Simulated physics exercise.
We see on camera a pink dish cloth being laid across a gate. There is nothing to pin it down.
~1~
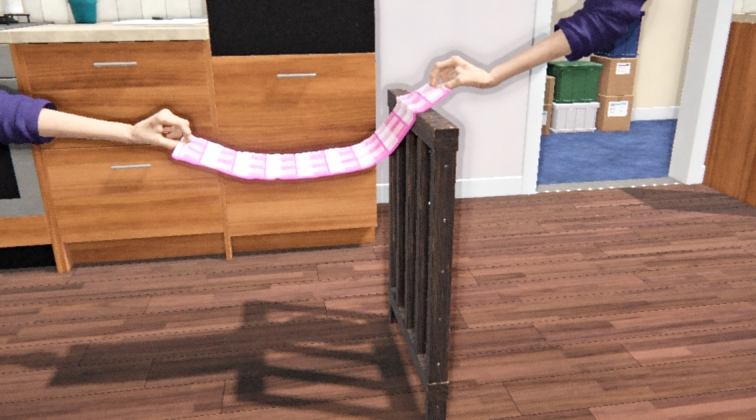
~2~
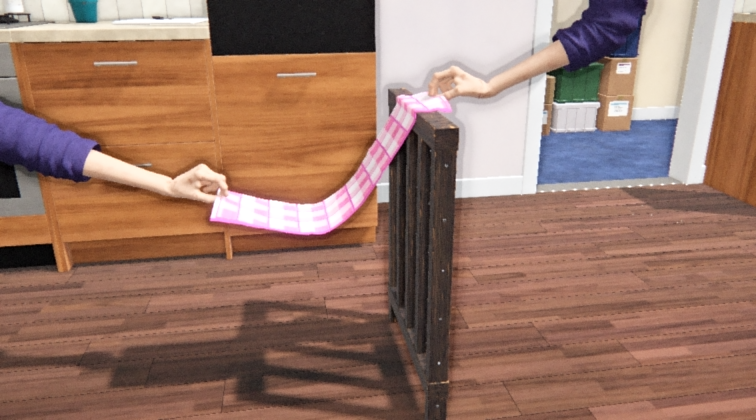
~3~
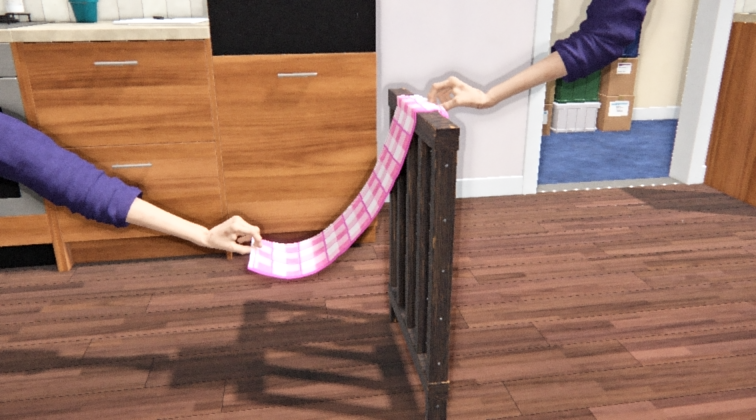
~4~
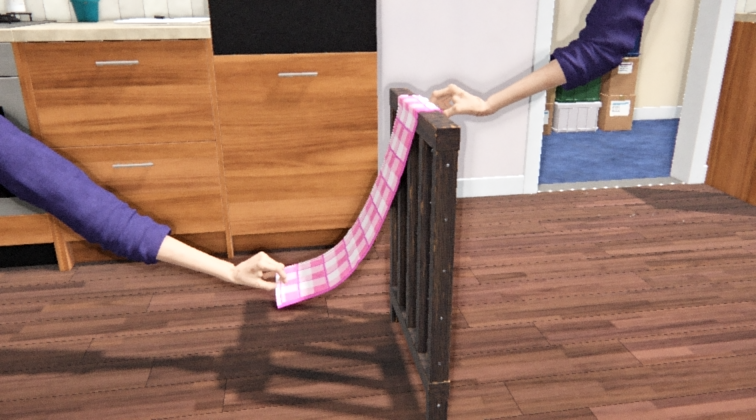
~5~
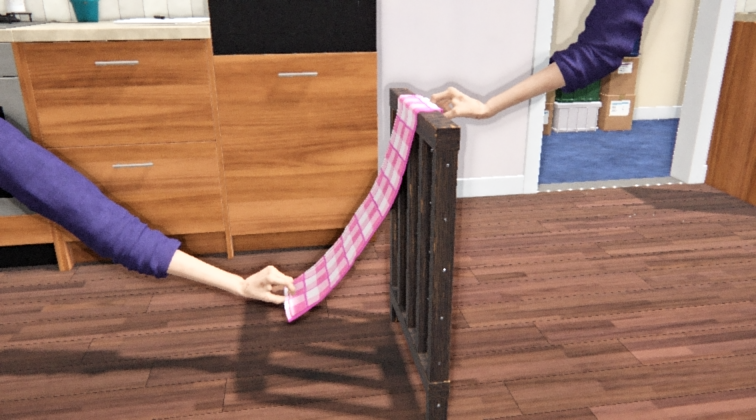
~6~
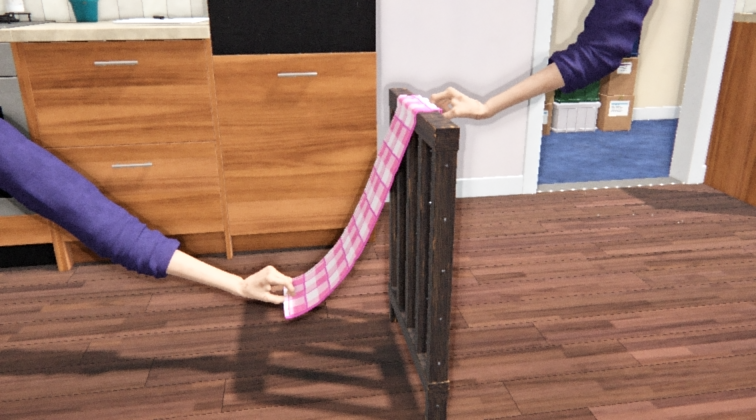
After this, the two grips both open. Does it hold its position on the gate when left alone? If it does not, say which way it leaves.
My prediction is it will come away on the left.
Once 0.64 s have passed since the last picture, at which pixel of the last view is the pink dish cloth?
Its middle is around pixel (362, 366).
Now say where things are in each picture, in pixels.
Left end (177, 159); right end (447, 95); top of the gate (447, 133), in the first frame.
Left end (216, 221); right end (446, 112), in the second frame.
Left end (253, 270); right end (444, 116); top of the gate (448, 133), in the third frame.
Left end (283, 306); right end (443, 121), in the fourth frame.
Left end (293, 319); right end (444, 122), in the fifth frame.
Left end (291, 318); right end (443, 123); far more of it on the left, in the sixth frame.
Then, 0.22 s later than the last view, dish cloth clear of the top and falling near (366, 238).
Then, 0.42 s later than the last view, dish cloth clear of the top and falling near (360, 345).
Then, 0.64 s later than the last view, dish cloth in a heap on the floor near (362, 367).
Finally, dish cloth in a heap on the floor near (363, 367). The pink dish cloth falls on the left side.
